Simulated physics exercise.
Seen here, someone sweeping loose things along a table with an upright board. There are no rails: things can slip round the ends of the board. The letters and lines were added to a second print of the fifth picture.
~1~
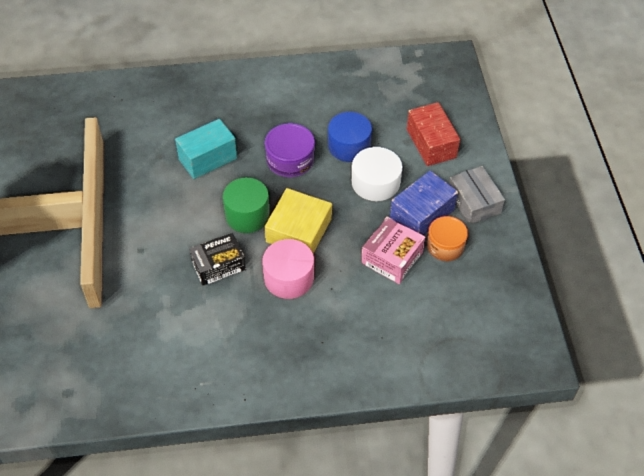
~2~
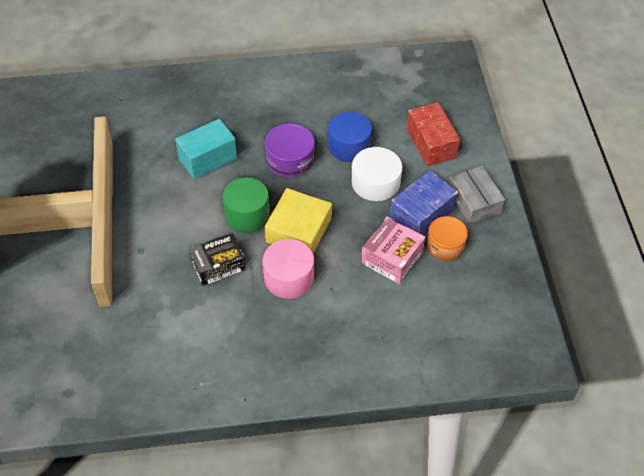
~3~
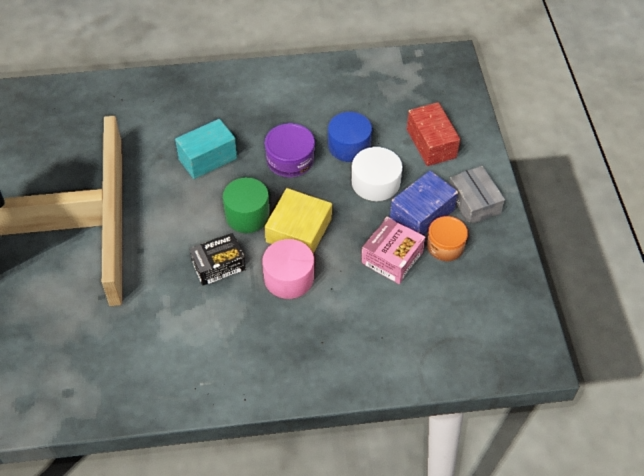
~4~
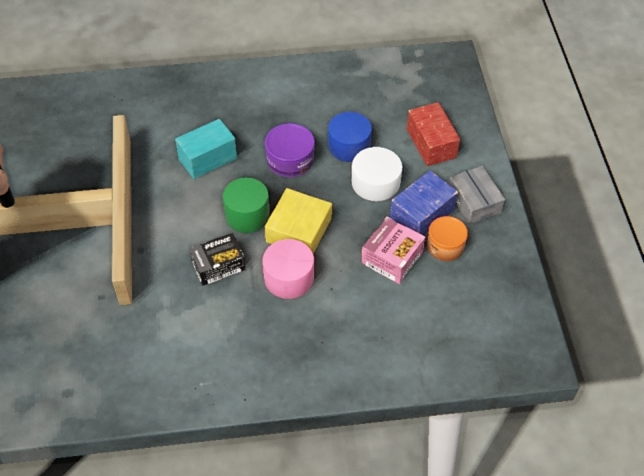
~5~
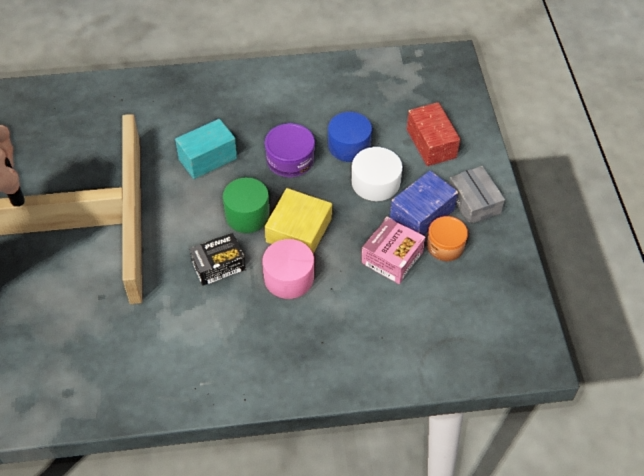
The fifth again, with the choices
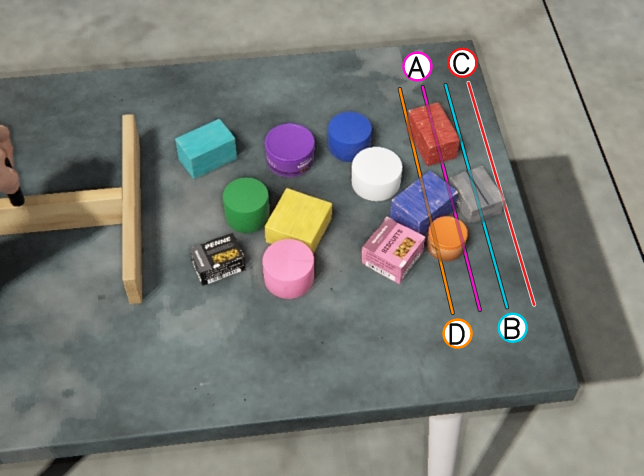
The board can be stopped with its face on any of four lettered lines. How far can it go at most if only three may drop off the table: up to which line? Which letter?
Line D.
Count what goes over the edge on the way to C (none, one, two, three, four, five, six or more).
By then, six or more.
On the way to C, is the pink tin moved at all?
Yes.
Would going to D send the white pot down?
By then, no.
On the marked copy, A at (449, 189); B at (474, 187); C at (498, 184); D at (424, 191).
With D. Early on, board (235, 182); pink tin (324, 270); blue tin (356, 136).
Further on, board (340, 172); grey box (490, 193); red block (451, 131).
At the end, board (422, 165); red block over the edge; grey box over the edge; two fallen.
As for the rest, A drops five; B drops six; C drops ten.
